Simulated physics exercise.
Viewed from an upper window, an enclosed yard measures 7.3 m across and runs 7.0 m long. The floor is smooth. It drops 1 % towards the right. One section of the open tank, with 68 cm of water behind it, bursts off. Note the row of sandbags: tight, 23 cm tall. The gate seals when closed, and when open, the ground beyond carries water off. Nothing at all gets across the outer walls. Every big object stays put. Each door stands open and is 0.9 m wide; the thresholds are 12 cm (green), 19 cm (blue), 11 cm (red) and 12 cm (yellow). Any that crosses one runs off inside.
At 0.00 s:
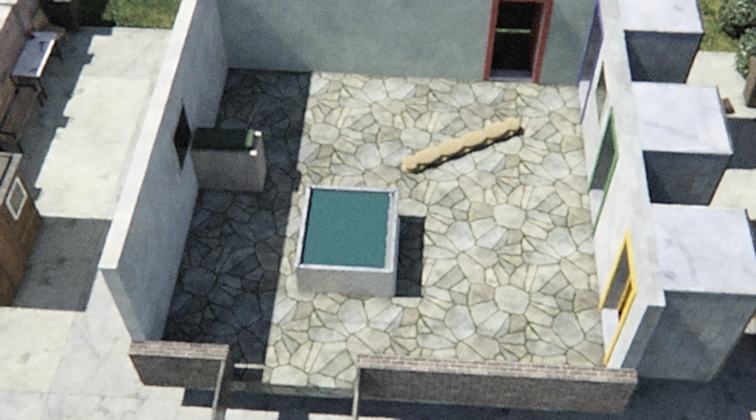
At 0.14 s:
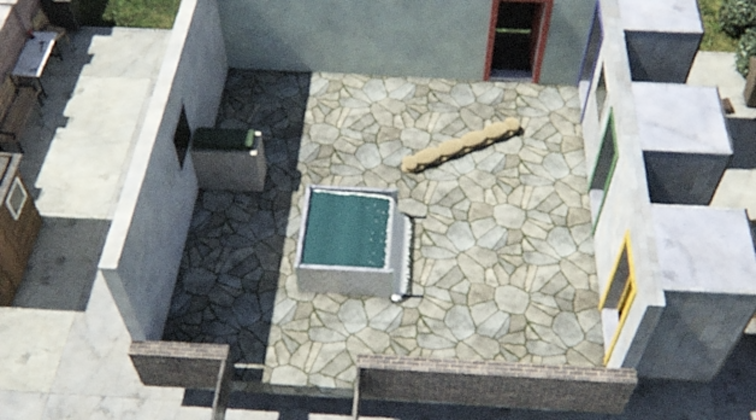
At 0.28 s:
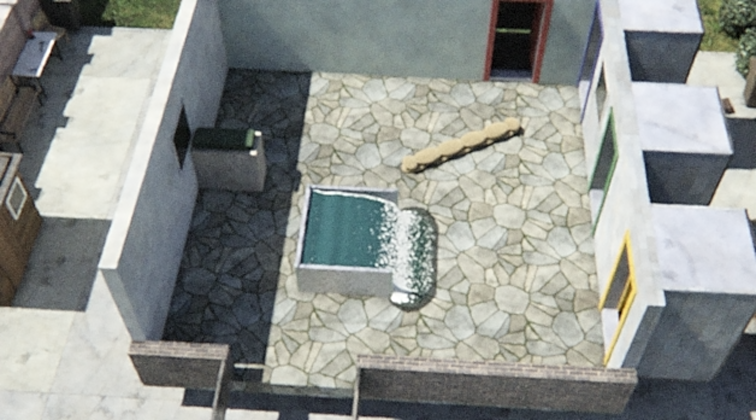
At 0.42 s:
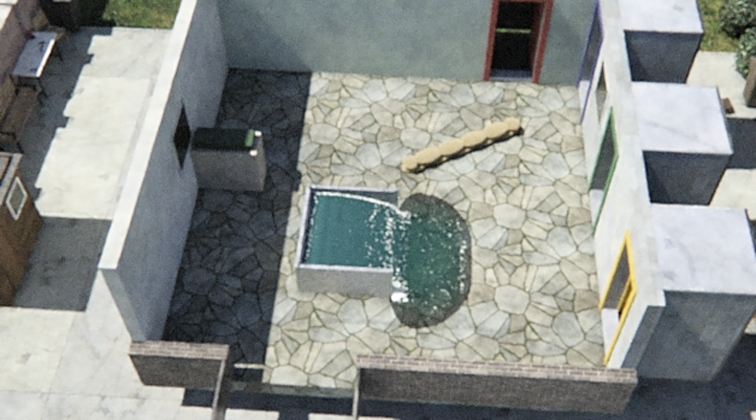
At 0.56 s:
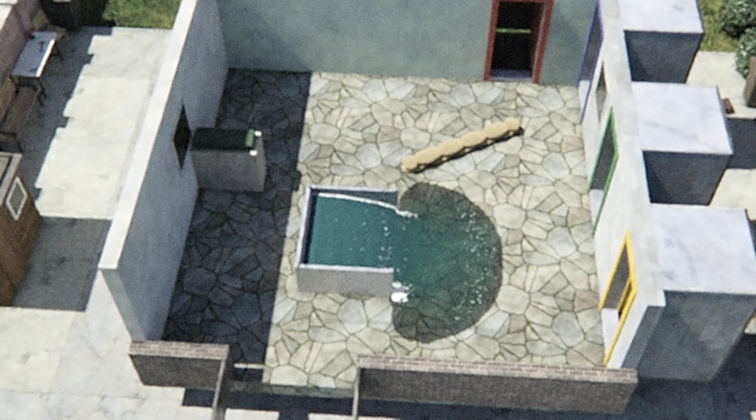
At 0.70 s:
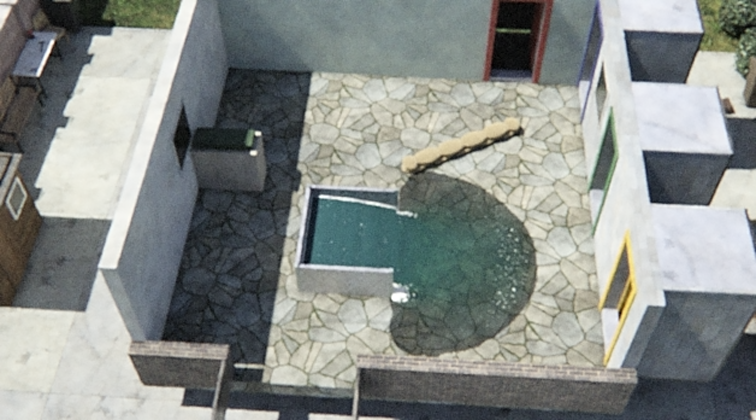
The footage shows an open tank in a walled, stone-paved yard as its right side gives way and water pours out, spreading across the floor in a widening rounded pool while the level in the tank drops.
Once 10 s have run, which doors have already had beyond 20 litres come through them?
After 10 s: The green door already has; the blue door has not yet; the red door has not yet; the yellow door already has.
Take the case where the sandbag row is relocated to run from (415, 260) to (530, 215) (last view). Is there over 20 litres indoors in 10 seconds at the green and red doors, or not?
At the green door the limit is not reached, and at the red door it is not reached.
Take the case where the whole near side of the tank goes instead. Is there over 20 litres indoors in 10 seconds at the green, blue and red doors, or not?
Result: Green limit not passed, blue limit not passed, red limit not passed.
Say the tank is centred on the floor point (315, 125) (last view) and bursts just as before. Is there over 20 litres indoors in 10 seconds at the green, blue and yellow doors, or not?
Green gets no more than that, blue gets more than that, yellow gets no more than that.
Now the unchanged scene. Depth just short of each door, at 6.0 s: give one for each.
You'd get green at 8 cm, blue at 12 cm, red at 8 cm, and yellow at 8 cm.
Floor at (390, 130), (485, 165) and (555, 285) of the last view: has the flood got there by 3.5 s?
Untouched, submerged, submerged.
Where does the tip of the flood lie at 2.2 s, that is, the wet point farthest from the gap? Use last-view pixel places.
That's around (578, 126) in the last picture.
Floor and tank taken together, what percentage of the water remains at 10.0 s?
Some 90 out of every hundred parts.
After 1.4 s water covers 30 % of the floor and is deepest (34 cm) near (592, 269); green door 19 cm at the sill, 1 L in, blue door not reached, red door not reached, yellow door 17 cm at the sill, 0 L in.
After 2.2 s water covers 35 % of the floor and is deepest (36 cm) near (603, 380); green door 25 cm at the sill, 36 L in, blue door not reached, red door not reached, yellow door 24 cm at the sill, 28 L in.
After 3.5 s water covers 40 % of the floor and is deepest (24 cm) near (575, 88); green door 15 cm at the sill, 72 L in, blue door 15 cm at the sill, 0 L in, red door 6 cm at the sill, 0 L in, yellow door 18 cm at the sill, 72 L in.
After 6.0 s water covers 55 % of the floor and is deepest (12 cm) near (576, 101); green door 8 cm at the sill, 75 L in, blue door 12 cm at the sill, 2 L in, red door 8 cm at the sill, 1 L in, yellow door 8 cm at the sill, 82 L in.
After 10.0 s water covers 85 % of the floor and is deepest (8 cm) near (578, 126); green door 8 cm at the sill, 75 L in, blue door 9 cm at the sill, 2 L in, red door 6 cm at the sill, 1 L in, yellow door 5 cm at the sill, 83 L in.
